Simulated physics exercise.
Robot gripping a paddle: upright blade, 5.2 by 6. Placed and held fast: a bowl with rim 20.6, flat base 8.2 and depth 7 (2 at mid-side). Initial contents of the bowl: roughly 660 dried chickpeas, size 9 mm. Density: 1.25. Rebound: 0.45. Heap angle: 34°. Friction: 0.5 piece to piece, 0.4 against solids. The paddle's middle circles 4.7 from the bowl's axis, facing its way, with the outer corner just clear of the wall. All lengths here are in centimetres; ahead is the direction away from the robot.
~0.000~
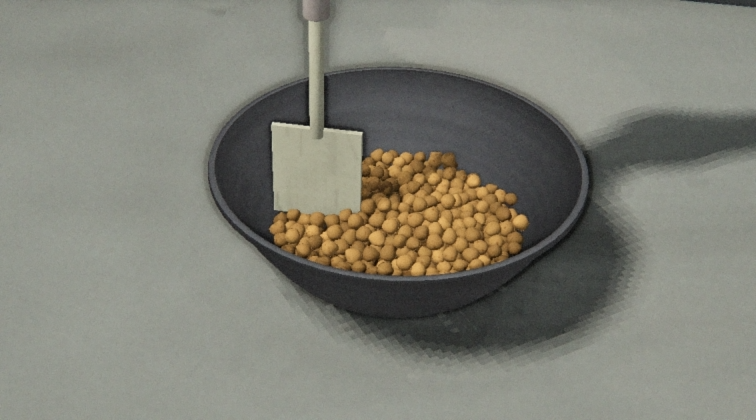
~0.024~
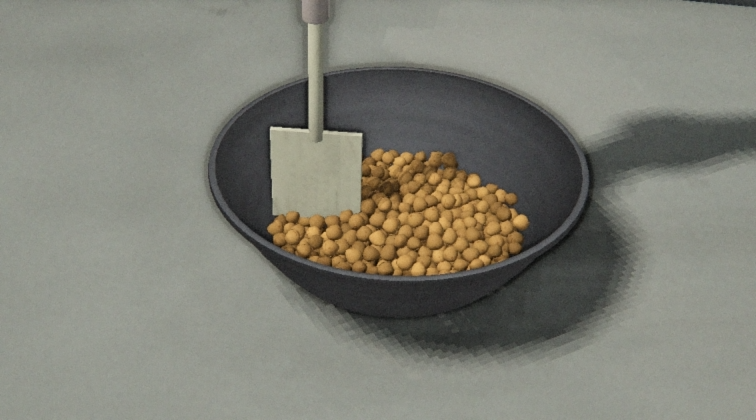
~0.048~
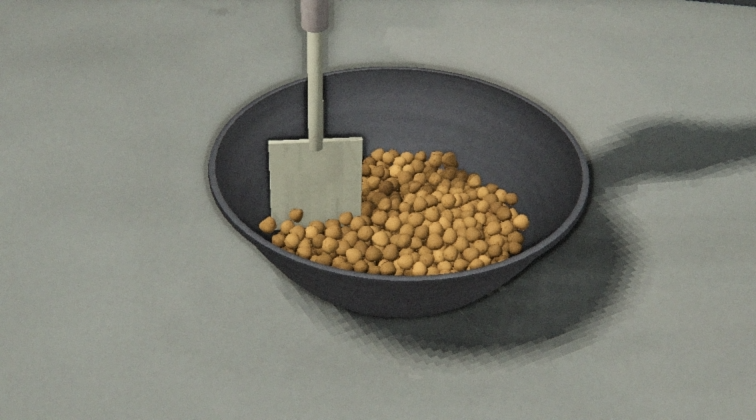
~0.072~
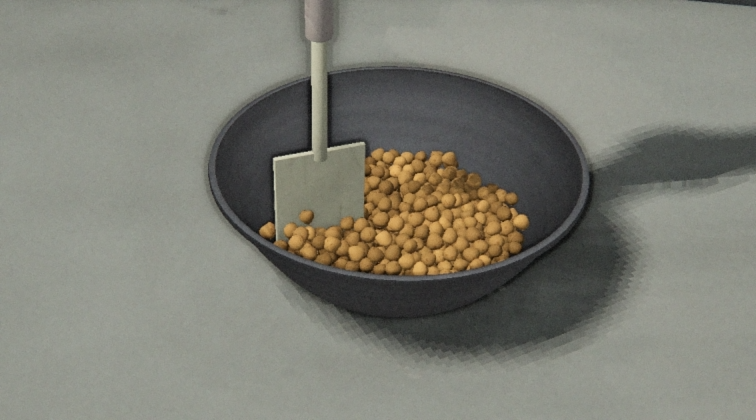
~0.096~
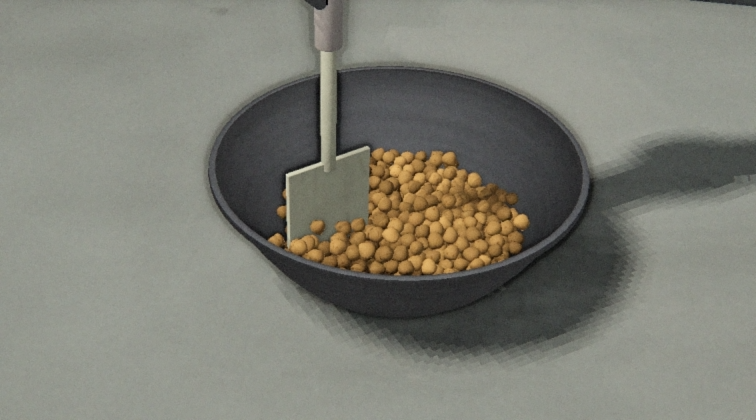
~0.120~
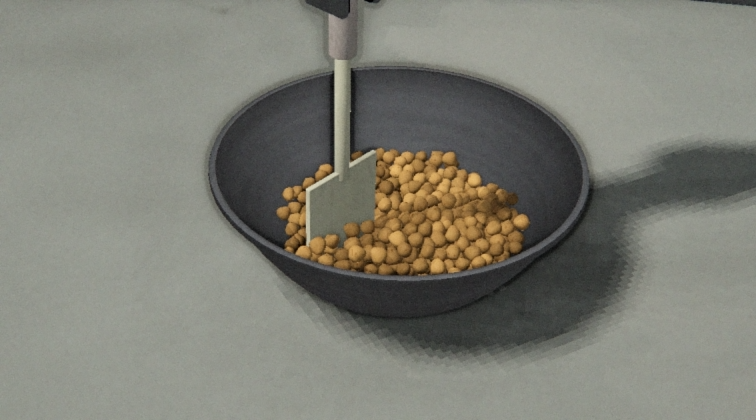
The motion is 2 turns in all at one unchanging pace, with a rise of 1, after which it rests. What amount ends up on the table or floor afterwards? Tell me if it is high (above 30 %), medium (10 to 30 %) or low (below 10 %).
It is low, below 10 %.
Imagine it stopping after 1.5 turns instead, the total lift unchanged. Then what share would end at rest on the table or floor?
0 %.
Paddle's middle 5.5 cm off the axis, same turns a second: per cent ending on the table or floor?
Around 0 in a hundred, in that case.
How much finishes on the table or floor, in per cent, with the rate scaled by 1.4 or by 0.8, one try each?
10 % and 0 %.
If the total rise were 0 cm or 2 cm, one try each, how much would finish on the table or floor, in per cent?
Trial one: Roughly 5 %; trial two: Roughly 0 %.
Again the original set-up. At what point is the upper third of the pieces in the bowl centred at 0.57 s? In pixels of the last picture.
The top third is centred near (335, 165) in the last picture.
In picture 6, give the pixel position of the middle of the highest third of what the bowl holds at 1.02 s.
(450, 193).
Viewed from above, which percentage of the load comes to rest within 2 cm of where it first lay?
Result: Close to 40 per cent of the load.
By 0.57 s, 318° round, highest piece 8 above the table; 652 in the bowl, 4 on the table or floor, 2 in flight or on the tool.
By 1.02 s, 218° round, highest piece 7 above the table; 647 in the bowl, 11 on the table or floor.
By 1.45 s, 0° round, highest piece 5 above the table; 646 in the bowl, 12 on the table or floor.
By 2.15 s, 0° round, highest piece 5 above the table; 646 in the bowl, 12 on the table or floor.
Final count, 646 in the bowl, 12 on the table or floor. That is 2 % on the table or floor.
